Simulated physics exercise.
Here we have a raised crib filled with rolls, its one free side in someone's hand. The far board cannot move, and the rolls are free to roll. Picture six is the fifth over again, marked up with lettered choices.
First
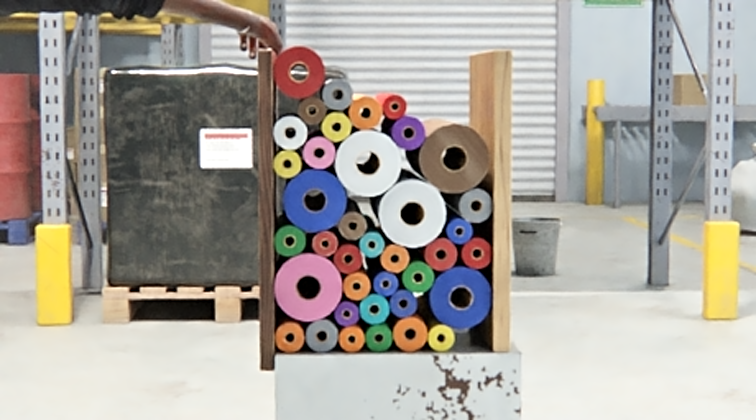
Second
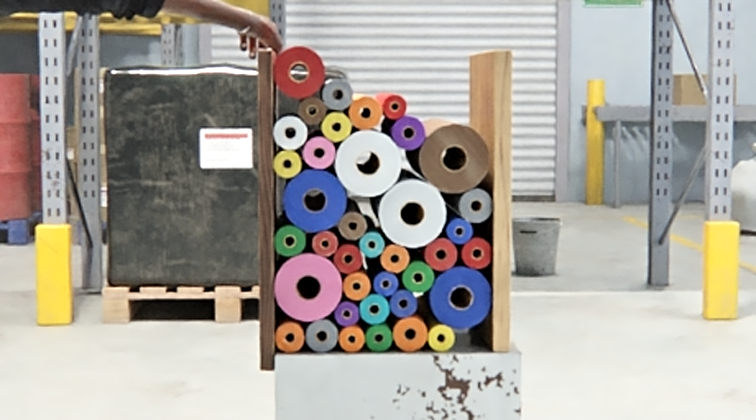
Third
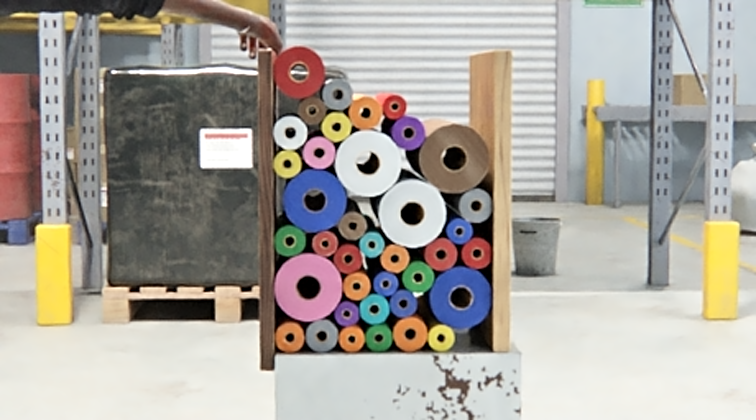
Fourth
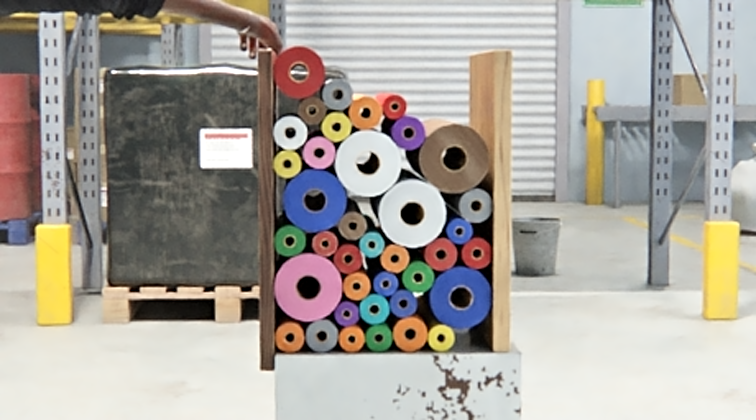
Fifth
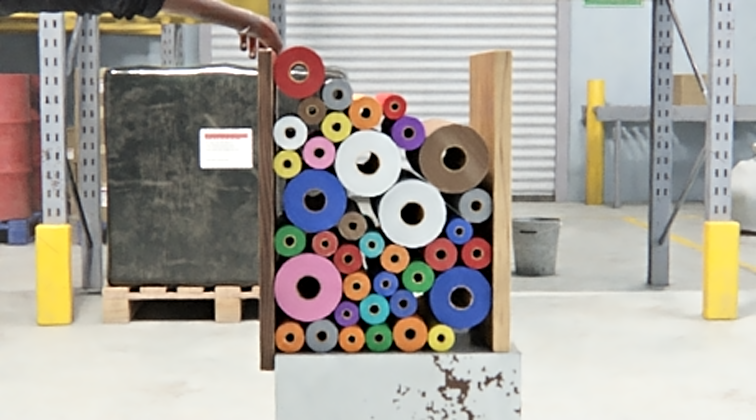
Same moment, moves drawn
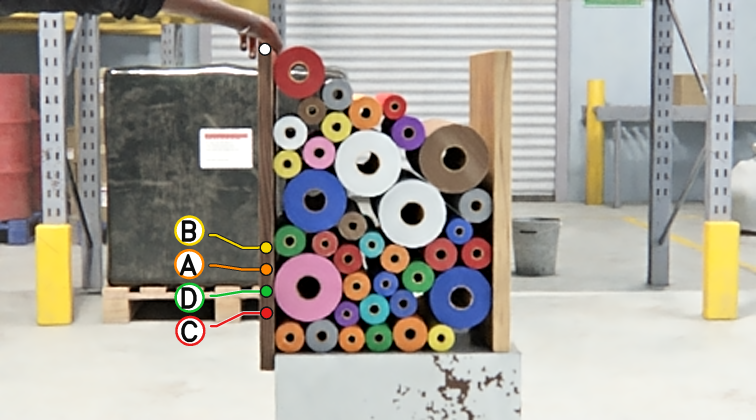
A hand resting at the top of the dark left side board barely moves, while the stacked colourful rolls between the two upright boards stay still on the raised base, with a red roll at the upper left.
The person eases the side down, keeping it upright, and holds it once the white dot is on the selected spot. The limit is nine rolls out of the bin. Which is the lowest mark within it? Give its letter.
The lowest mark that will do is B.
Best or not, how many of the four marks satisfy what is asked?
One of the four.
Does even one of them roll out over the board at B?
Yes, at B.
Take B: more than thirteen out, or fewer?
Fewer than thirteen.
On the copy, A at (266, 270); B at (266, 247); C at (266, 313); D at (266, 291); the white dot at (265, 49).
On B. First, top of the board (273, 131).
Then, top of the board (274, 220).
Finally, top of the board (274, 247), about six out over the board.
By contrast, A more than nine out over the board; C more than nine out over the board; D more than nine out over the board.
